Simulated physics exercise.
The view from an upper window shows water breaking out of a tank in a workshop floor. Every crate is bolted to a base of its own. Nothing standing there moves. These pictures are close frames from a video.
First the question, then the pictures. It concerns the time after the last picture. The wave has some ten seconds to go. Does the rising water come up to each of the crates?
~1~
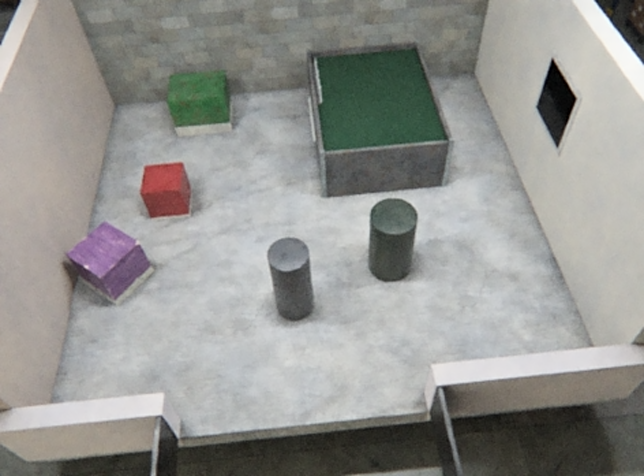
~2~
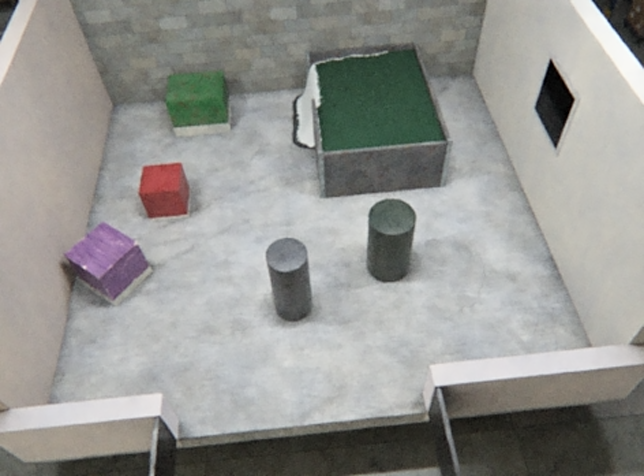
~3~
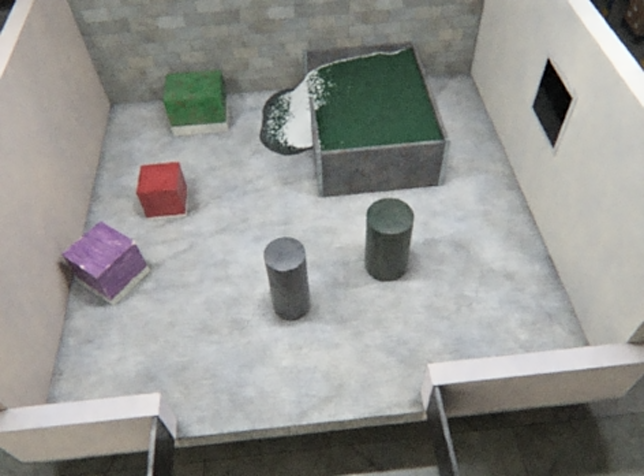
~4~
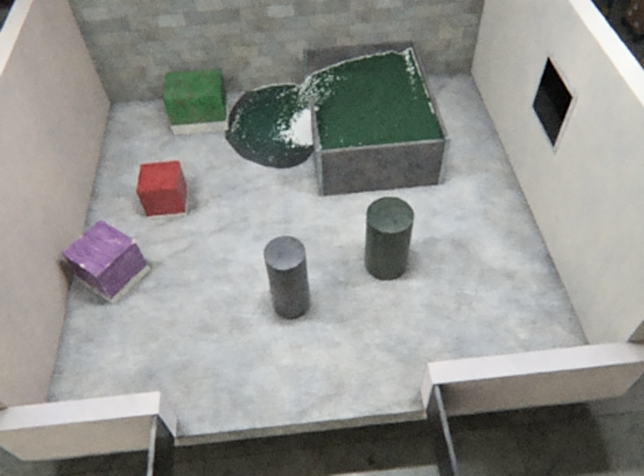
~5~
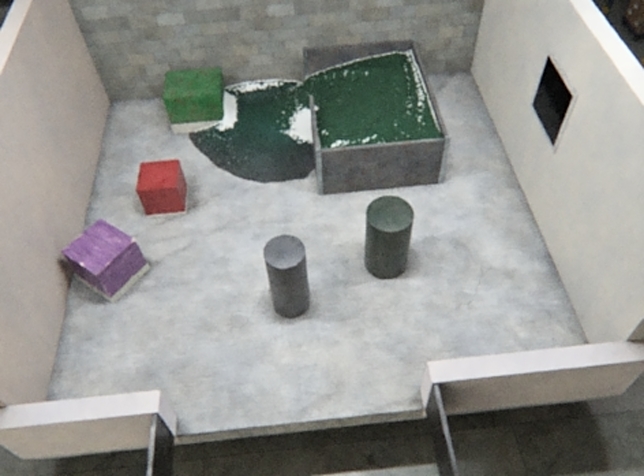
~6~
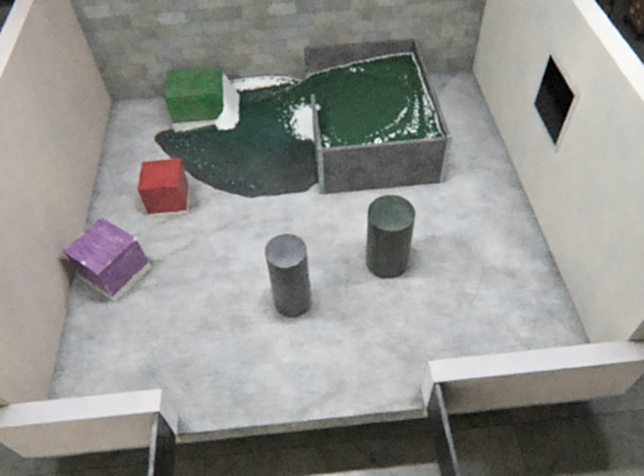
One by one: The green crate meets the water, the red crate meets the water, the purple crate meets the water.
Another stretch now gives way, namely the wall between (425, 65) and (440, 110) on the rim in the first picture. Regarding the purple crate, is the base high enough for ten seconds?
The purple one is reached.
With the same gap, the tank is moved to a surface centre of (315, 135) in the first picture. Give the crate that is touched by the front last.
Answer: The crate marked purple.
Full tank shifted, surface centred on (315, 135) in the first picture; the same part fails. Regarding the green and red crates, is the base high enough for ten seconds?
Green flooded, red flooded.
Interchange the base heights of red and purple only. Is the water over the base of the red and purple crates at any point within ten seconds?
Red: Is reached; purple: Is reached.
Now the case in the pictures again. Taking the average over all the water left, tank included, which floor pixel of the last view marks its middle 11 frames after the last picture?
I'd put my finger on (287, 137).
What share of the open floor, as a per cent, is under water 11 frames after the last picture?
About 35 per cent.
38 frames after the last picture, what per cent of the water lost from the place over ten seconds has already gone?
Near 45 in a hundred.
A moment on, water covers 25 % of the floor; the green crate water round its plinth, the red crate water round its plinth, the purple crate not reached.
Next, water covers 35 % of the floor; the green crate water round its plinth, the red crate water round its plinth, the purple crate water round its plinth.
Then, water covers 60 % of the floor; the green crate water round its plinth, the red crate water round its plinth, the purple crate water round its plinth.
Later, water covers 85 % of the floor; the green crate water round its plinth, the red crate water round its plinth, the purple crate water round its plinth.
In the end, water covers 100 % of the floor; the green crate was topped, the red crate was topped, the purple crate was topped.
